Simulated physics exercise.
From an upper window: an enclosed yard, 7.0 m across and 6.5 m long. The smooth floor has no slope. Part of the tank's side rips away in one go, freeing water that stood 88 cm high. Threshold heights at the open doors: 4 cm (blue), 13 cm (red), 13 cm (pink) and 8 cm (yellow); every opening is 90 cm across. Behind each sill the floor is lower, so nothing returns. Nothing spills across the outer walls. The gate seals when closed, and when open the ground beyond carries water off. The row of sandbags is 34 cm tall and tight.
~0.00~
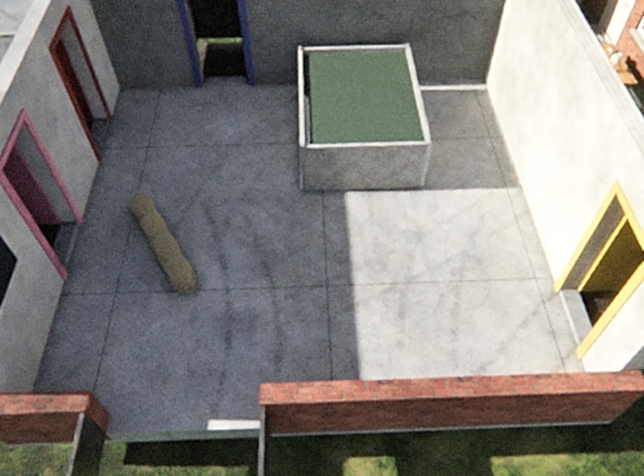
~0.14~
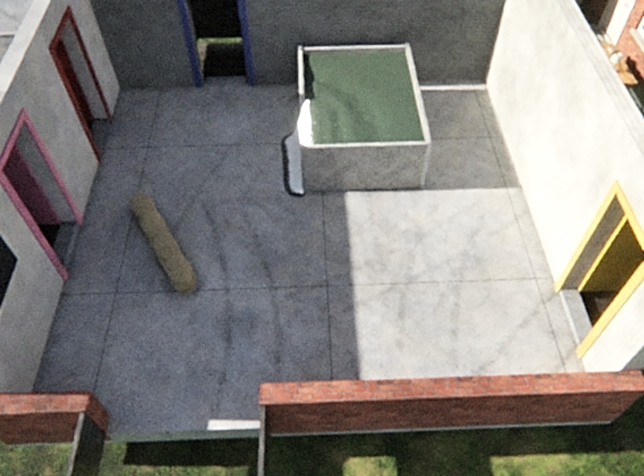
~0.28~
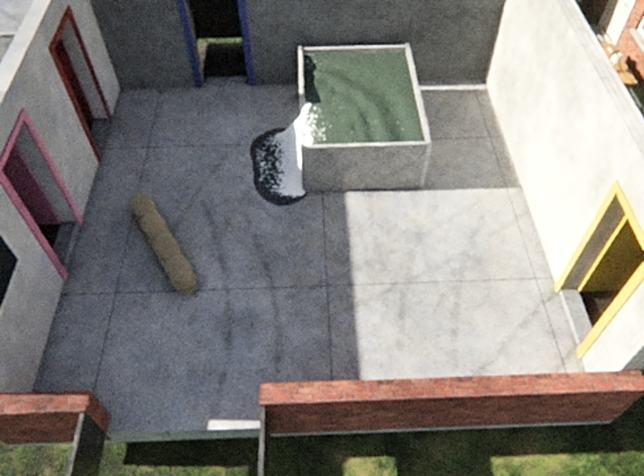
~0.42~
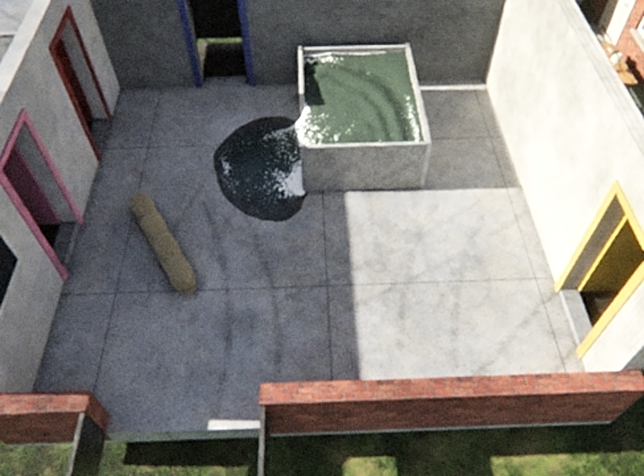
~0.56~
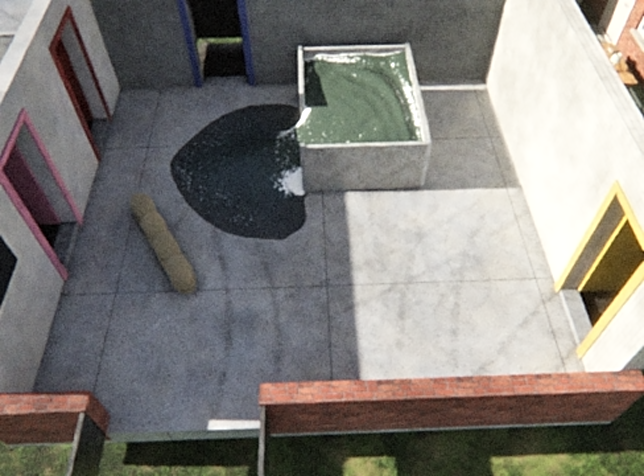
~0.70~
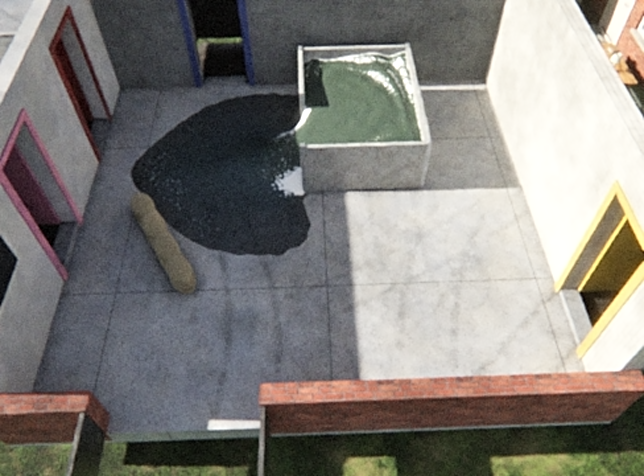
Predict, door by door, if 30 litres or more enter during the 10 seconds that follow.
Door by door: At the blue door it passes the limit; at the red door it exceeds the limit; at the pink door it stays under the limit; at the yellow door it does not reach the limit.
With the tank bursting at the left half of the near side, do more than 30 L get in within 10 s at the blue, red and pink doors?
Against that limit: Blue below, red under, pink not over.
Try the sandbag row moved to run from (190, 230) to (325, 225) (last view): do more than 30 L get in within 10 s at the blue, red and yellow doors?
Against that limit: Blue above, red over, yellow not over.
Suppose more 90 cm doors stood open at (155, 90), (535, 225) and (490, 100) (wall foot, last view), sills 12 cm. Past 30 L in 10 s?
In turn: Past it, not over, not over.
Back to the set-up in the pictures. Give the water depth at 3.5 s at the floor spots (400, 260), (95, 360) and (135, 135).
In that order: 0, 3 and 24 cm.
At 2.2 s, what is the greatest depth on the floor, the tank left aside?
Roughly 46 cm.
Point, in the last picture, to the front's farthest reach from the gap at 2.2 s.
Around (38, 376).
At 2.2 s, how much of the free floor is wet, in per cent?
About 40 per cent.
After 1.4 s water covers 30 % of the floor and is deepest (49 cm) near (300, 168); blue door 6 cm at the sill, 1 L in, red door 26 cm at the sill, 26 L in, pink door 6 cm at the sill, 0 L in, yellow door not reached.
After 2.2 s water covers 40 % of the floor and is deepest (46 cm) near (96, 174); blue door 3 cm at the sill, 6 L in, red door 34 cm at the sill, 121 L in, pink door 11 cm at the sill, 0 L in, yellow door not reached.
After 3.5 s water covers 60 % of the floor and is deepest (34 cm) near (118, 99); blue door 12 cm at the sill, 11 L in, red door 29 cm at the sill, 235 L in, pink door 9 cm at the sill, 0 L in, yellow door not reached.
After 6.0 s water covers 75 % of the floor and is deepest (22 cm) near (120, 93); blue door 8 cm at the sill, 51 L in, red door 16 cm at the sill, 337 L in, pink door 8 cm at the sill, 0 L in, yellow door 9 cm at the sill, 0 L in.
After 10.0 s water covers 90 % of the floor and is deepest (13 cm) near (172, 239); blue door 9 cm at the sill, 93 L in, red door 9 cm at the sill, 342 L in, pink door 6 cm at the sill, 0 L in, yellow door 9 cm at the sill, 2 L in.
